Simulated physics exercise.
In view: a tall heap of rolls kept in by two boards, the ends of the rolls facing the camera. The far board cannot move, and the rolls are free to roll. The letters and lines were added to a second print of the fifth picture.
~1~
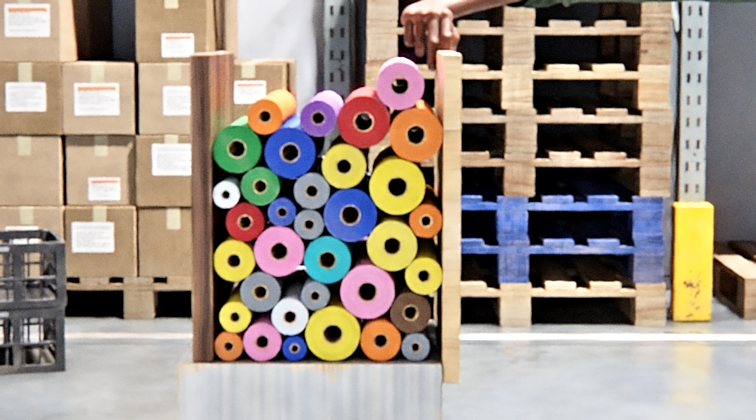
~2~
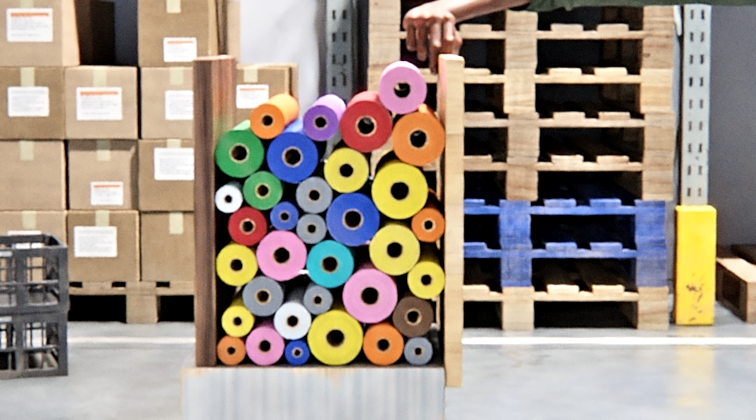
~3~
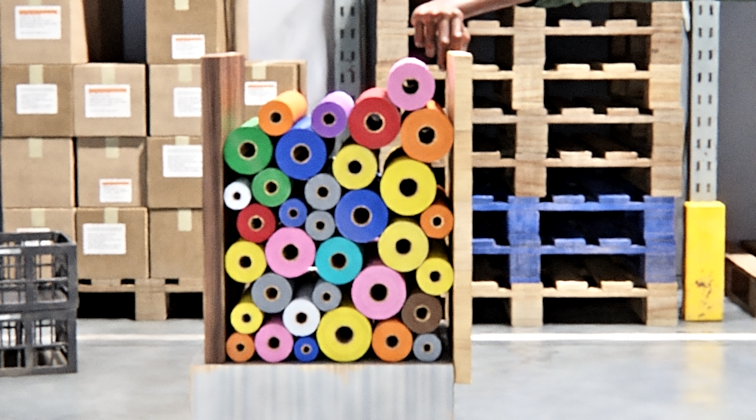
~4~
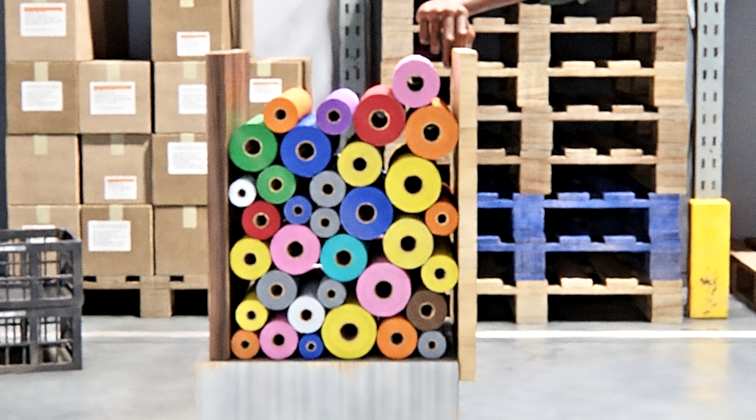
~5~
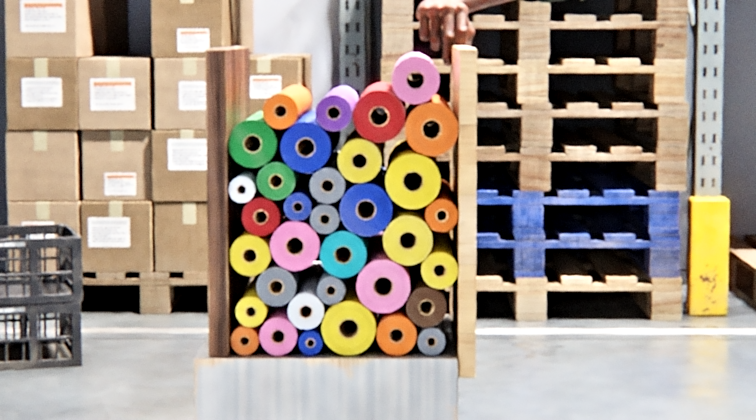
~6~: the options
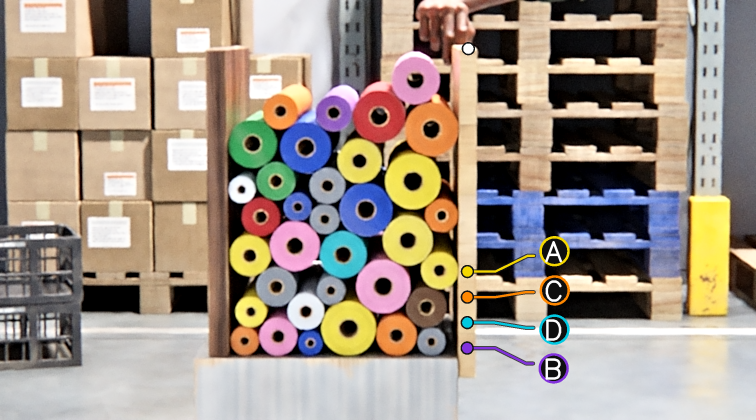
Colourful rolls stay stacked between two boards as a hand rests at the upper right.
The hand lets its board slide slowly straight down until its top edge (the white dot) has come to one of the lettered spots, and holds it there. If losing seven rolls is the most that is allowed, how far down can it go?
Stop at A.
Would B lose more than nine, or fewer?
More than nine.
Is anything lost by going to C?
At C: Yes.
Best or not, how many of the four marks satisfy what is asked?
One of them.
On the marked copy, A at (468, 271); B at (467, 348); C at (468, 297); D at (468, 322); the white dot at (469, 49).
With A. Early on, top of the board (459, 140).
Further on, top of the board (459, 242).
At the end, top of the board (458, 270), five out over the board.
As for the rest, B more than seven out over the board; C more than seven out over the board; D more than seven out over the board.
